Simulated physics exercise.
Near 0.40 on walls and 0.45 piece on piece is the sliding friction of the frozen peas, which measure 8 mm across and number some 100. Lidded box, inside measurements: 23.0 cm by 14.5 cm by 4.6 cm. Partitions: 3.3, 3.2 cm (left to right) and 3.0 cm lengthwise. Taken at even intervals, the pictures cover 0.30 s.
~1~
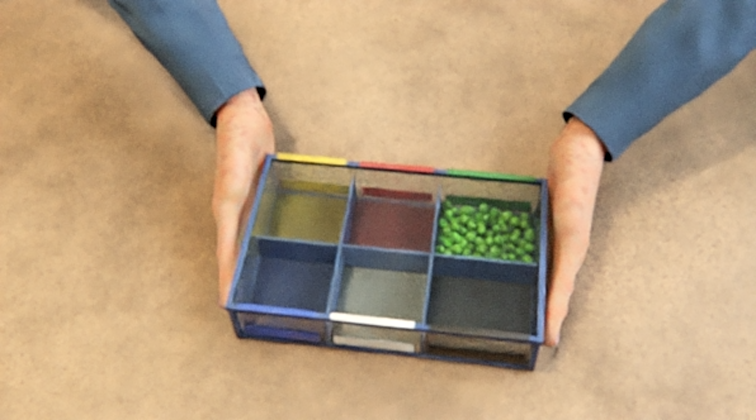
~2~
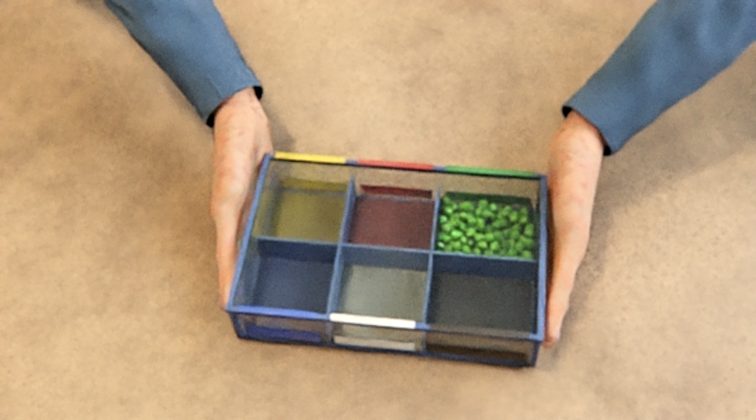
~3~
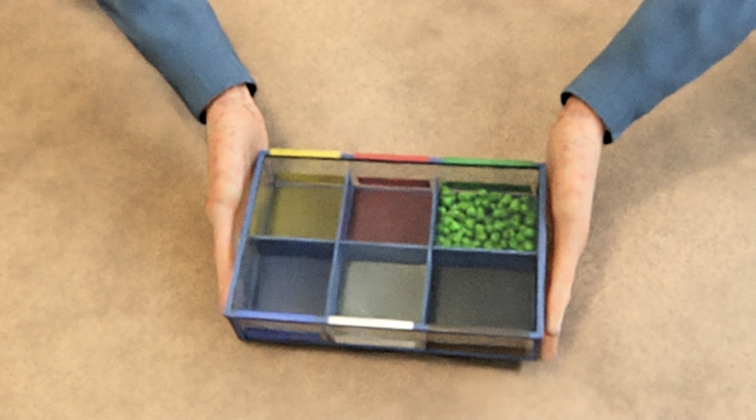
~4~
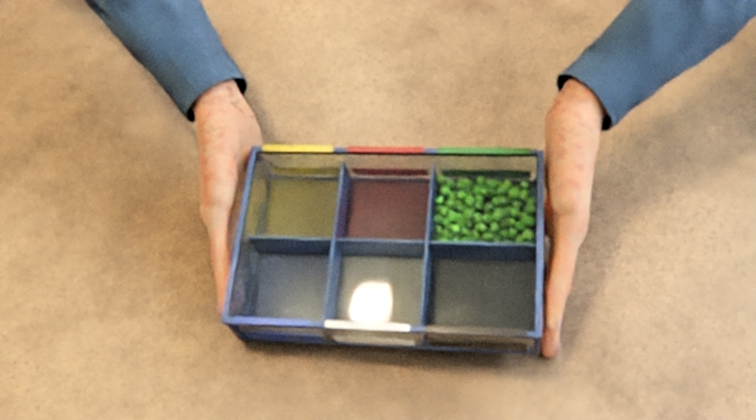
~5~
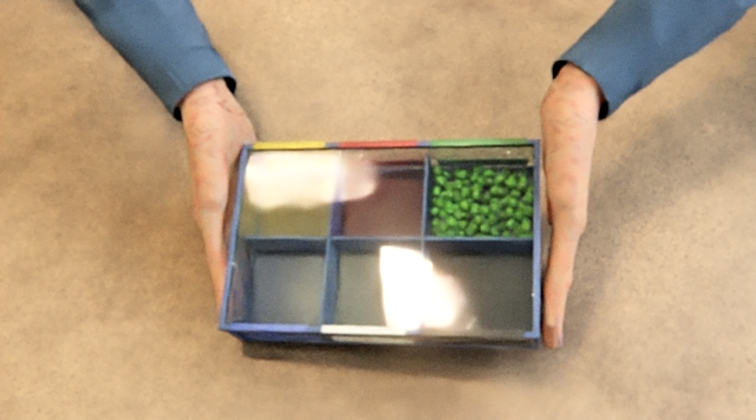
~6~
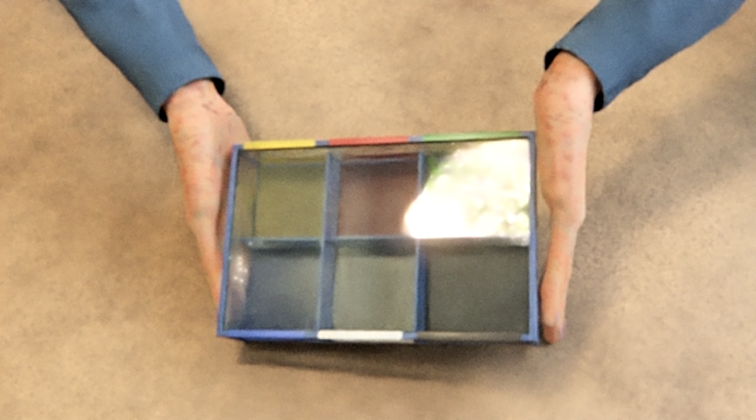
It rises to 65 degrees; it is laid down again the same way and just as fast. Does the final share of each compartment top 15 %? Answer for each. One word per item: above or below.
In order - red: Below; blue: Below; green: Above; yellow: Below; white: Below; black: Below.
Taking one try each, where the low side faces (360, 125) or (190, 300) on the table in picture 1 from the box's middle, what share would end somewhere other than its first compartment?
Estimate: Some 0 % and some 5 % respectively.
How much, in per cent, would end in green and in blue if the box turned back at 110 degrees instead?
Then the green compartment would keep 50 per cent and the blue one 25 per cent.
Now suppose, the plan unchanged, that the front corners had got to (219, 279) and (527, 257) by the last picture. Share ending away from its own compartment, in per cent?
It would come to roughly 0 percent.
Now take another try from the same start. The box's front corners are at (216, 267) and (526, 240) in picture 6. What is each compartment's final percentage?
By the end, red has 0%, blue has 0%, green has 100%, yellow has 0%, white has 0% and black has 0%.
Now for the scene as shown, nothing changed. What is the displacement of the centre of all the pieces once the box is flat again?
I'd put the distance at roughly 2.0 cm.
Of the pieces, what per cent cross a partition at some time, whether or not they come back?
Around 10 percent.
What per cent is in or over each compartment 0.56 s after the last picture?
Red 0; blue 0; green 95; yellow 0; white 0; black 0.
Then, 0.56 s after the last picture, tilt 62 degrees; green 95 %.
Then, 0.93 s after the last picture, tilt 25 degrees; green 90 %, white 5 %, black 5 %.
Then, 1.39 s after the last picture, tilt 0 degrees; green 90 %, white 5 %, black 5 %.
In the end, red 0 %, blue 0 %, green 90 %, yellow 0 %, white 5 %, black 5 %.
